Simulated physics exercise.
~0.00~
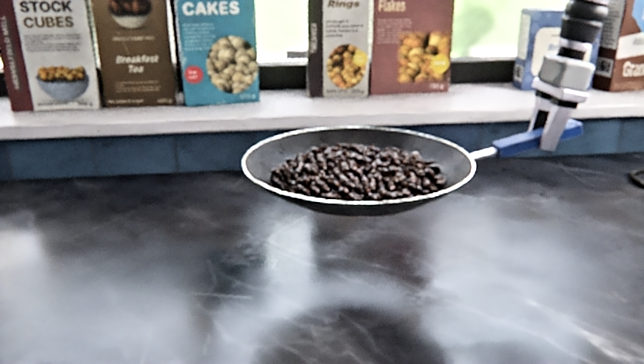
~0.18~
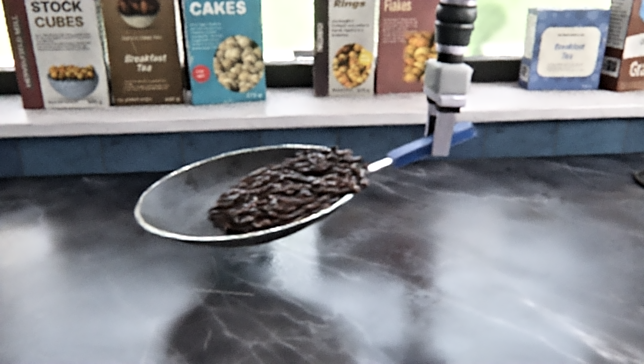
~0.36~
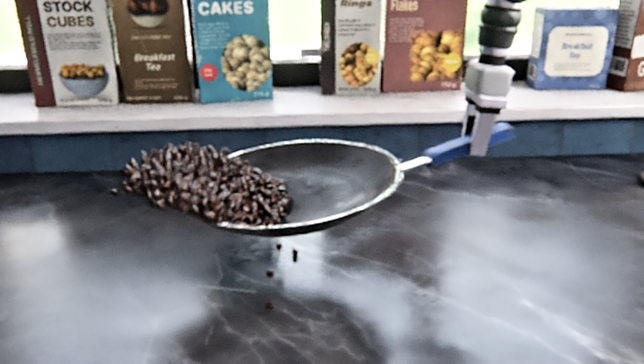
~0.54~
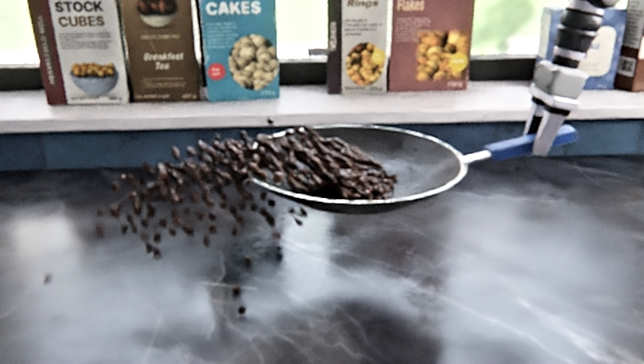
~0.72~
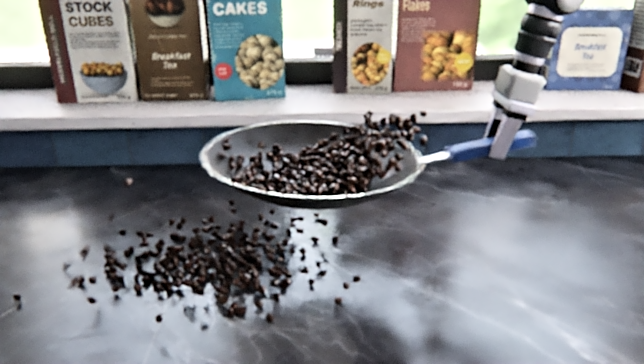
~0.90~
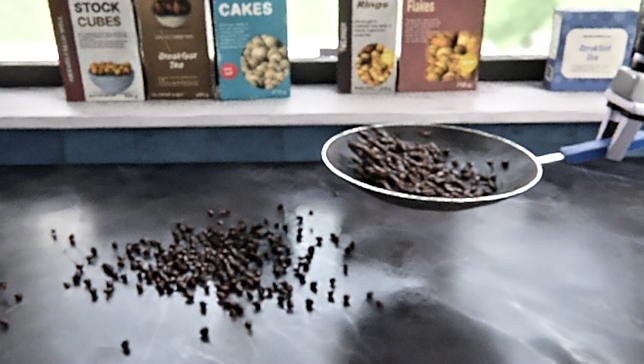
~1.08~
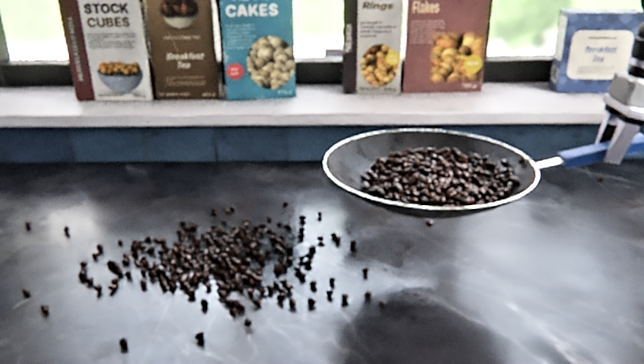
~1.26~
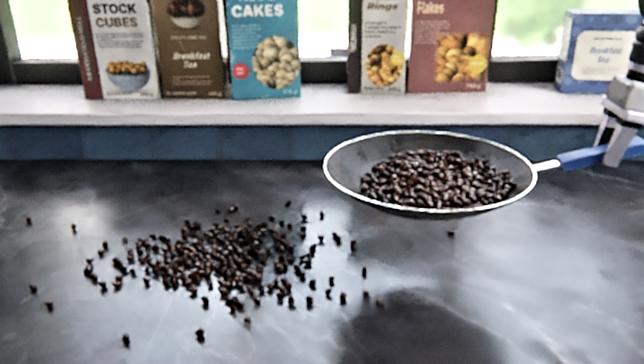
The video shows a robotic gripper swinging a frying pan of dark beans left and right above a dark marbled countertop, sending many beans spilling over the left side onto the surface. It ends with the pan still on the right, holding most of the beans, the rest scattered below.
